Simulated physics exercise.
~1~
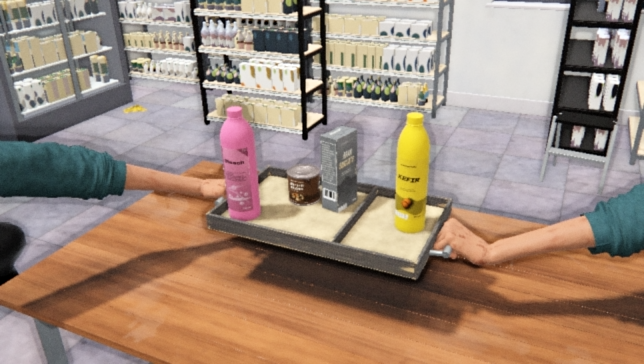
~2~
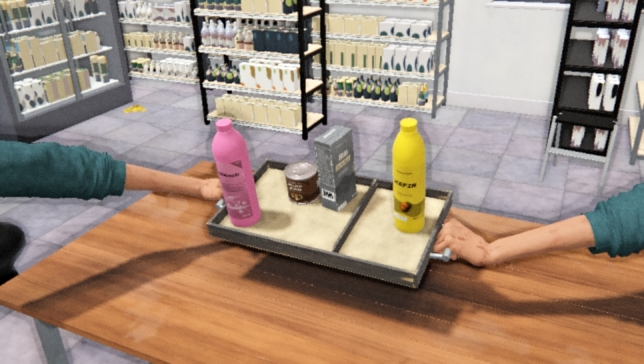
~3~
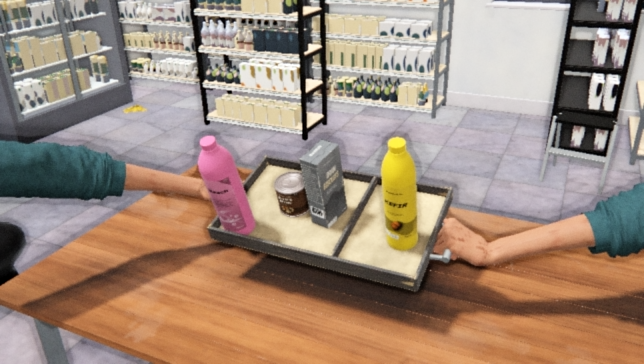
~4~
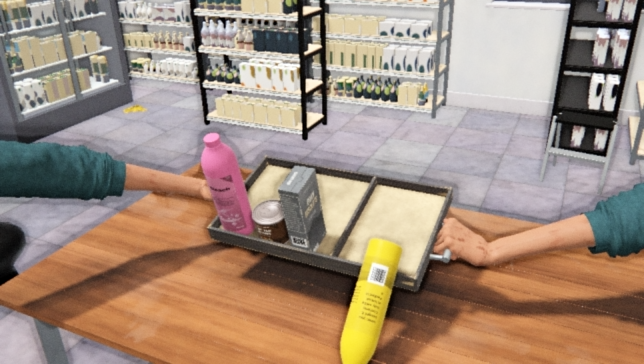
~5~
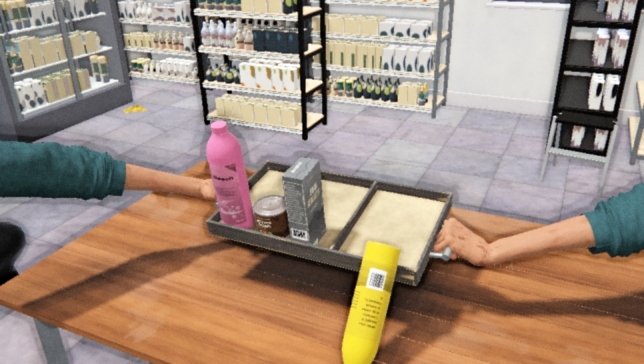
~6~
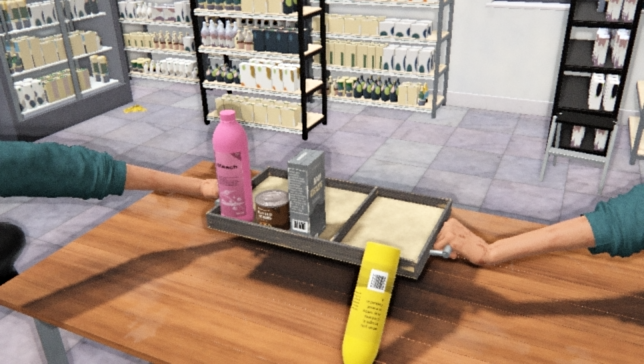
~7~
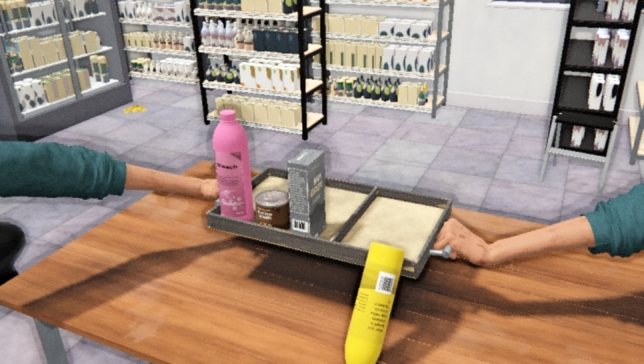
The footage shows two hands tilting a tray holding a pink bottle, brown tin, grey packet and yellow bottle toward the viewer; the items slide and the yellow bottle topples over the near edge. The tray levels again, with the others upright and the yellow bottle lying off it.
